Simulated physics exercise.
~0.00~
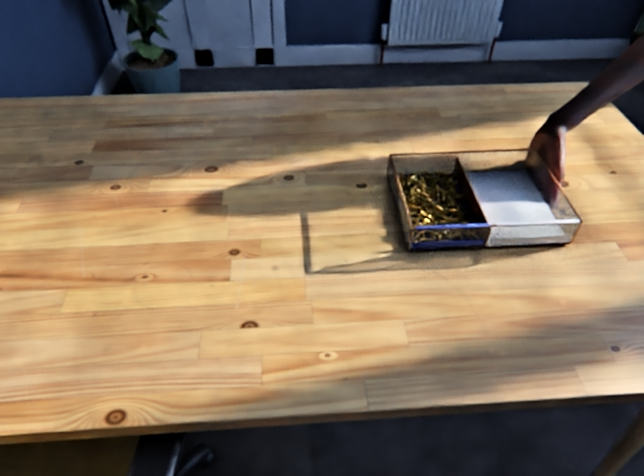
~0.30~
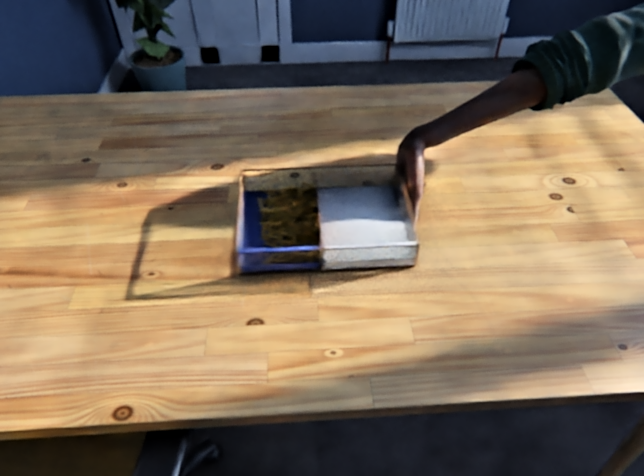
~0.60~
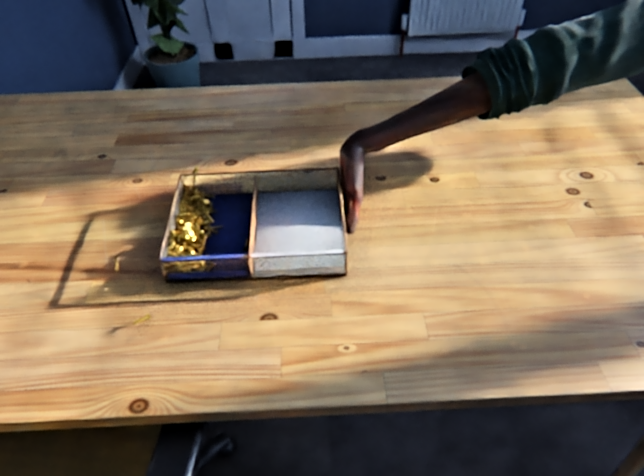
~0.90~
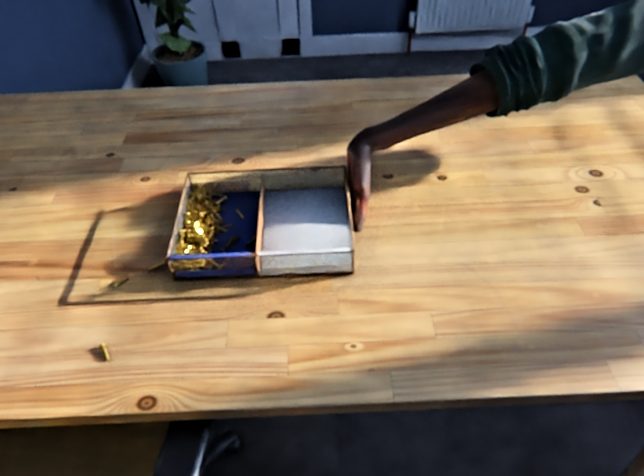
We see a hand slide a two-part tray of gold-coloured pieces leftward across a wooden table and stop near the left side, the pieces bunching against the left wall of their blue-floored compartment, while one small piece lies on the table in front.
